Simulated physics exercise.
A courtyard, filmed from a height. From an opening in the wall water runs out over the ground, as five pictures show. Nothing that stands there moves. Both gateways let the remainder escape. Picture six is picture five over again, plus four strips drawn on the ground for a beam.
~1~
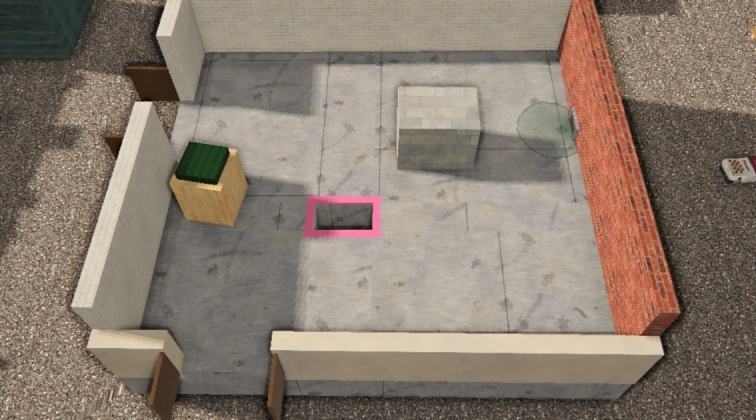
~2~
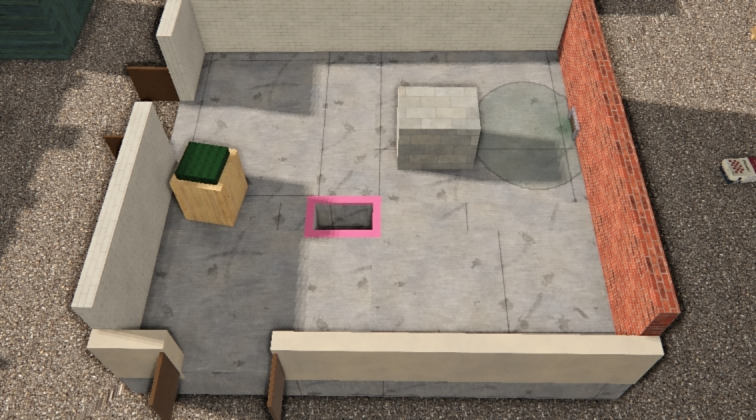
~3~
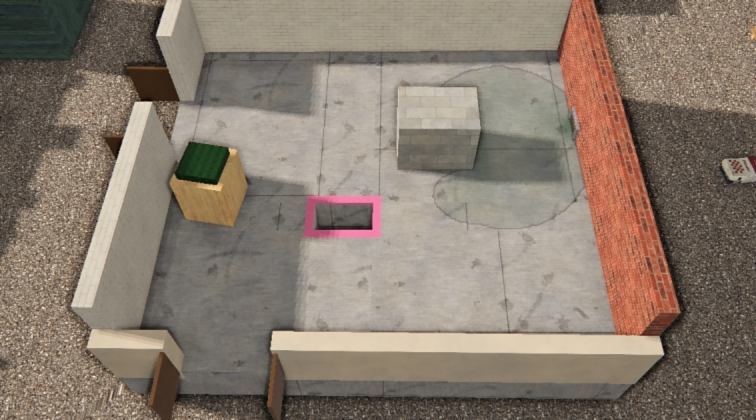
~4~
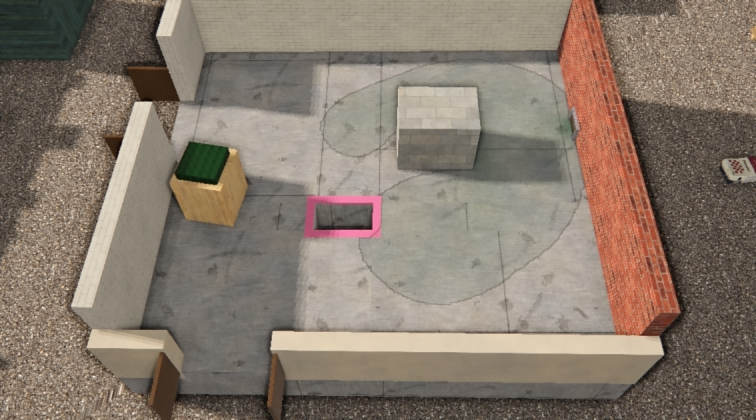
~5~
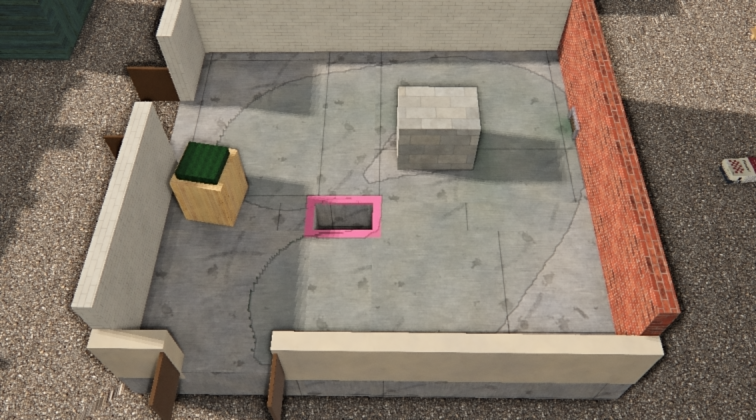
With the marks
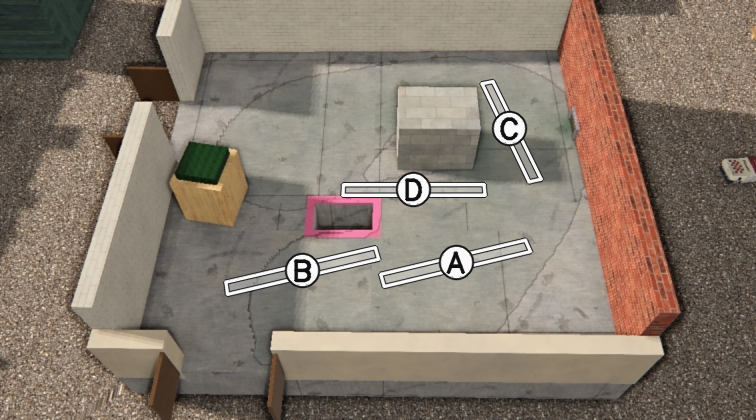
Water spreads from the brick wall across the walled yard, around the block, reaching the pink-edged drain.
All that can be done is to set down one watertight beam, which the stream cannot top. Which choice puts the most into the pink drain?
A works best here.
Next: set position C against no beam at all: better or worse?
Position C is worse.
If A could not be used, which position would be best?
Position B.
On the marked copy, A from (382, 280) to (527, 245); B from (226, 288) to (376, 253); C from (487, 82) to (535, 180); D from (343, 189) to (484, 189).
For position A, about 21 % of the stream runs into the pink drain, about 78 % out by the gates.
For position B, about 13 % of the stream runs into the pink drain, about 85 % out by the gates.
For position C, about 2 % of the stream runs into the pink drain, about 97 % out by the gates.
For position D, about 3 % of the stream runs into the pink drain, about 96 % out by the gates.
